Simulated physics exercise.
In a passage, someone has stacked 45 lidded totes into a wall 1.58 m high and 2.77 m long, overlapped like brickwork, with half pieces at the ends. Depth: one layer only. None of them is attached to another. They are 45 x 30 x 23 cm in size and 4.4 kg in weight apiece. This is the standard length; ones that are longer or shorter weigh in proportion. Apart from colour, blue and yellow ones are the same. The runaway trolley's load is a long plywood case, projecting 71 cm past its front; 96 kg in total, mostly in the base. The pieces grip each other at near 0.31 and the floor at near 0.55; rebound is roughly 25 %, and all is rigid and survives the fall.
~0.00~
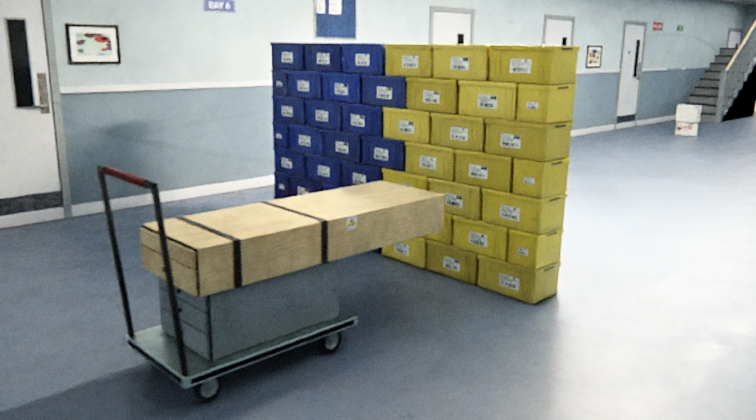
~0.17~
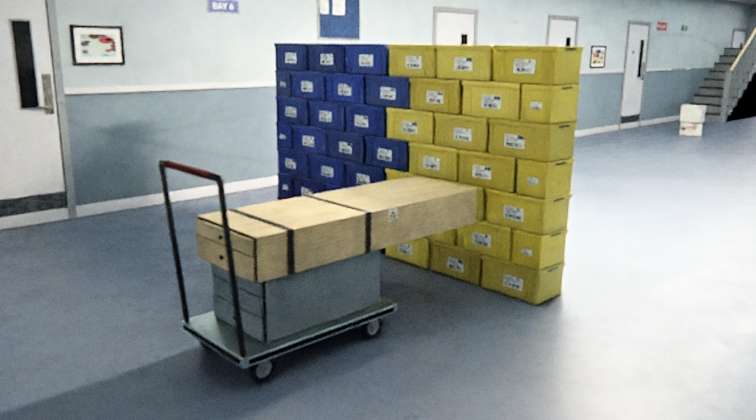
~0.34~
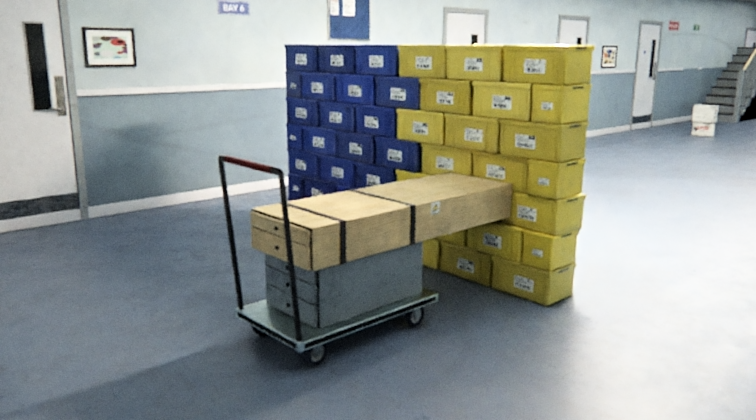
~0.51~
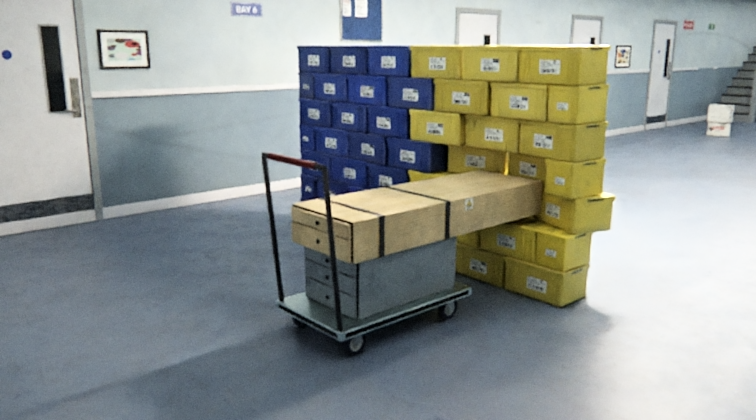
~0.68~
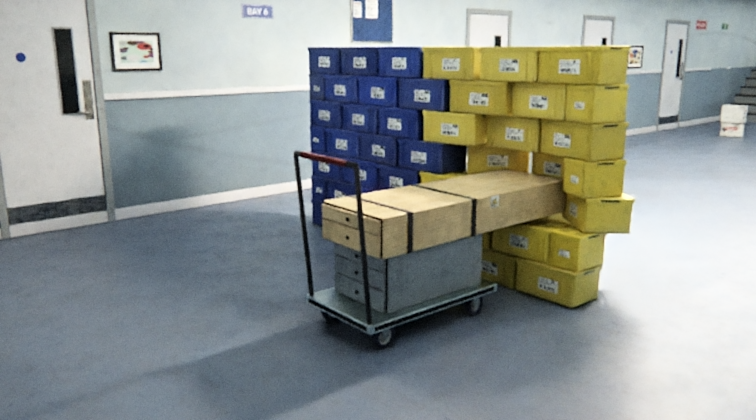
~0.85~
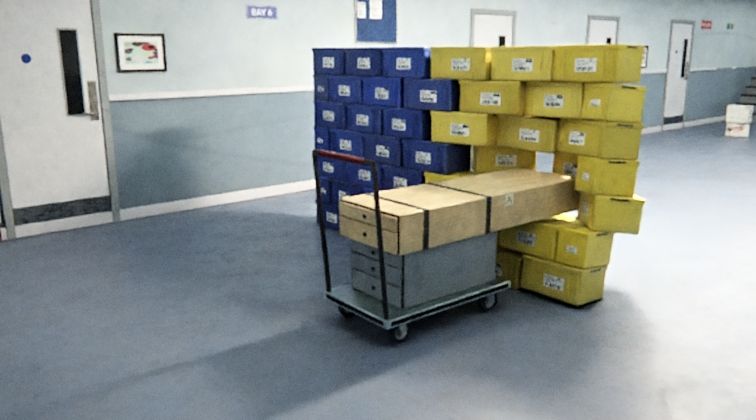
At the start, a trolley carrying a long wooden case stands before a stacked wall of blue and yellow boxes. It rolls right and the case pushes into the yellow side, shoving boxes out of line and opening gaps, while the blue boxes stay stacked and the upper yellow ones shift right.
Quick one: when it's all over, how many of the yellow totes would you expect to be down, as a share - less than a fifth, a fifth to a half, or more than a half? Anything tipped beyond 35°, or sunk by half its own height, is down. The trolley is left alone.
I'd say more than a half.
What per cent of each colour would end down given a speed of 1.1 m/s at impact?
The blue would finish 10 in a hundred down, the yellow 70 in a hundred.
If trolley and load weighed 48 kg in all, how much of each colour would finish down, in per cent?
Share down - blue: 0; yellow: 0 (per cent).
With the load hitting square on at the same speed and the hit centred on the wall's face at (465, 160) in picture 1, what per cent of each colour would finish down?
In that case you'd see blue at 10 per cent and yellow at 60 per cent down.
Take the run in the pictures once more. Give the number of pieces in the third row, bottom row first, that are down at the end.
2, all told.
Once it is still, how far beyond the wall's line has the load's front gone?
Something like 65 cm.
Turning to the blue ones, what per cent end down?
Blue 10 per cent.
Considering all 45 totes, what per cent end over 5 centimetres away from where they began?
Moved: 40 per cent.
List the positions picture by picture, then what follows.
In the first picture (each place is the centre of the face we see best; the camera pans a little), load (438, 207) 50 cm short of the wall; top yellow tote (458, 62); top blue tote (285, 56); all as stacked.
In the second picture, load (471, 200) 22 cm short of the wall; top yellow tote (461, 63).
In the third picture, load (507, 195) 34 mm into the wall's line; top yellow tote (471, 63); 4 have shifted.
In the fourth picture, load (537, 192) 22 cm into the wall's line; top yellow tote (488, 64) moved 31 mm; 12 have shifted.
In the fifth picture, load (561, 190) 35 cm into the wall's line; top yellow tote (507, 65) moved 10 cm; 16 have shifted.
In the sixth picture, load 45 cm into the wall's line; top yellow tote (520, 64) moved 19 cm; top blue tote (327, 61); 1 of the 21 yellow totes down, 17 disturbed in all.
By 1.34 s, load 65 cm past the wall's line, still rolling; 11 of the 21 yellow totes down (11 of 45 in all colours); top yellow tote tilted 26°.
By 2.06 s, load 70 cm past the wall's line, still rolling; 15 of the 21 yellow totes down (16 of 45 in all colours); top yellow tote on its side.
When it is over (3.9 s), load 65 cm past the wall's line, stopped; 15 of the 21 yellow totes down (17 of 45 in all colours); top yellow tote tilted 73°, 1.10 m lower; top blue tote unmoved. That is 71 per cent. In pixels of the last frame, middles, top yellow tote near (622, 204), top blue tote near (341, 61).
